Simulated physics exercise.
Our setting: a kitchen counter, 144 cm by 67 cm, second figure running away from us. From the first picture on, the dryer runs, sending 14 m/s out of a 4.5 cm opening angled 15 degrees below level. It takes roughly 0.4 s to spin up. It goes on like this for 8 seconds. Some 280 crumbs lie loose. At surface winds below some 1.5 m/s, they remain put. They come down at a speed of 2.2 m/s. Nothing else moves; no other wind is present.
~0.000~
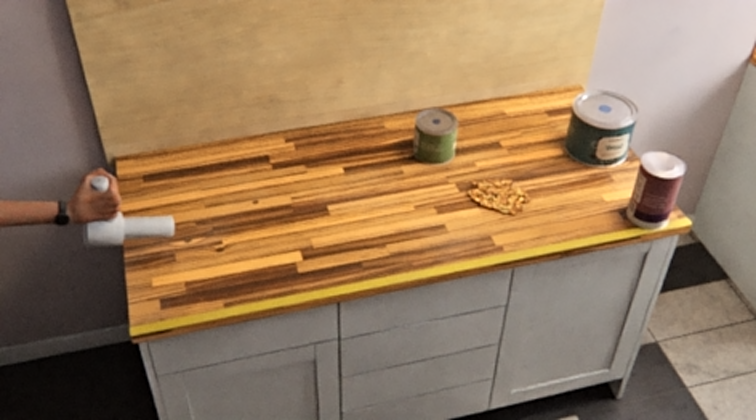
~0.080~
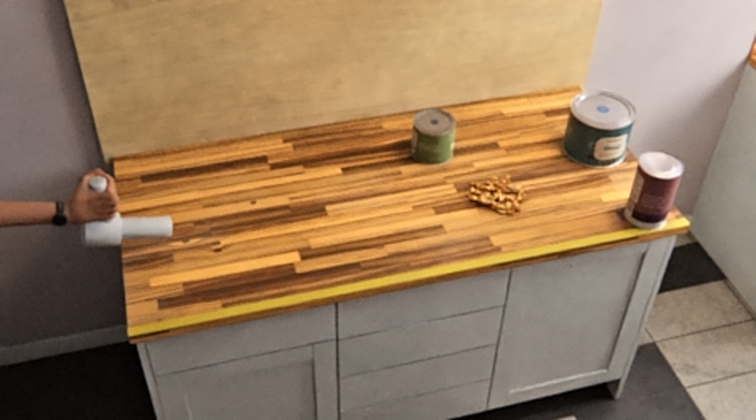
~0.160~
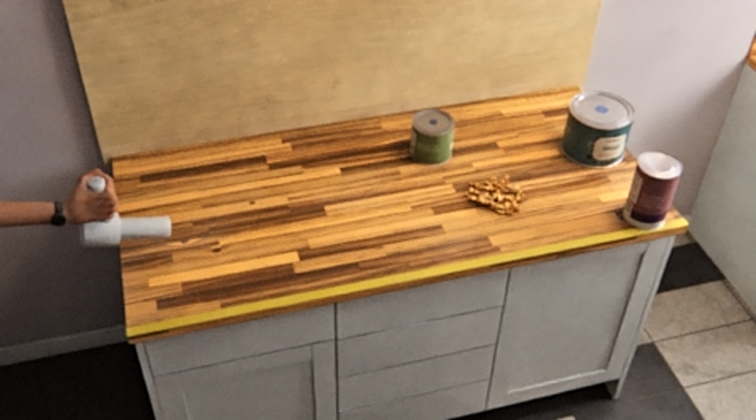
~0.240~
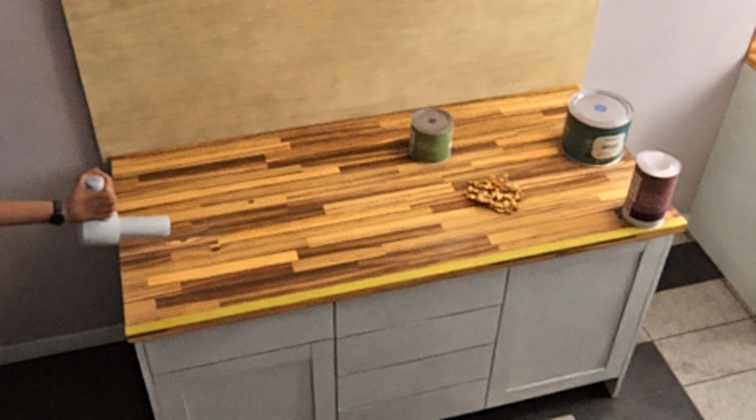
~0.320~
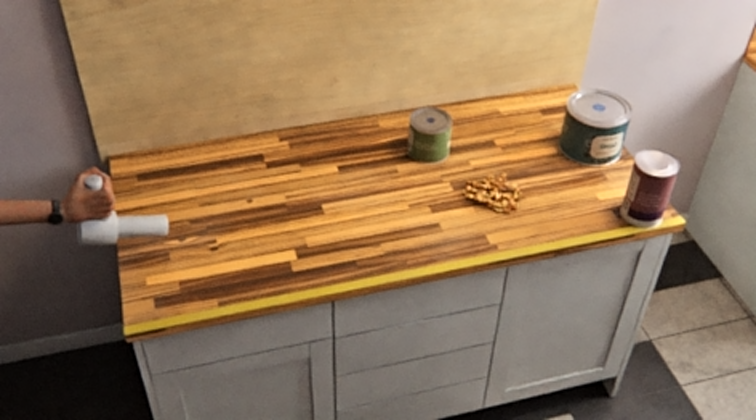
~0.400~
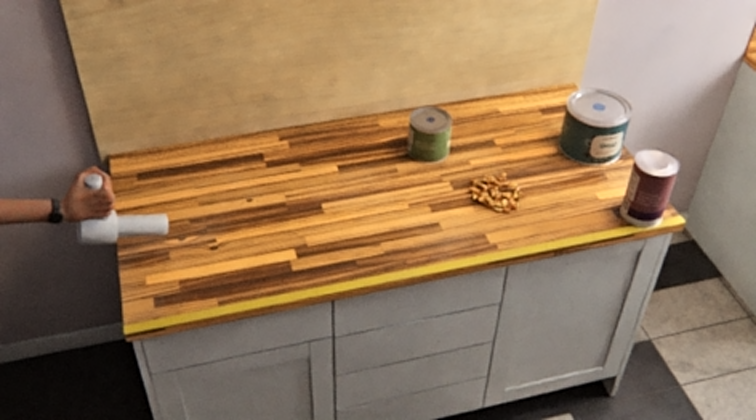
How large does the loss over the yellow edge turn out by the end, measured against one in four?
The count there does not surpass a quarter.
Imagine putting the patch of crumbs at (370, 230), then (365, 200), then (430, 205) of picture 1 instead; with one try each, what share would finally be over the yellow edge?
Taking the three spots in order, you'd get around 30 percent, 0 percent and 2 percent.
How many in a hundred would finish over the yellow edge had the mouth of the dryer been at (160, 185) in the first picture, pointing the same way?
Around 0 per cent would end up there.
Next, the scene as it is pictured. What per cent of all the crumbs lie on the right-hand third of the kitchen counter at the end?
Roughly 5 in a hundred.
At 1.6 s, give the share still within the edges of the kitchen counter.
Roughly 10 per cent.
After 1.6 s the count stands so, 1 % are over the yellow edge.
After 2.6 s the count stands so, 1 % are over the yellow edge.
After 4.4 s the count stands so, 1 % are over the yellow edge.
After 8.0 s, at the end, 1 % are over the yellow edge.
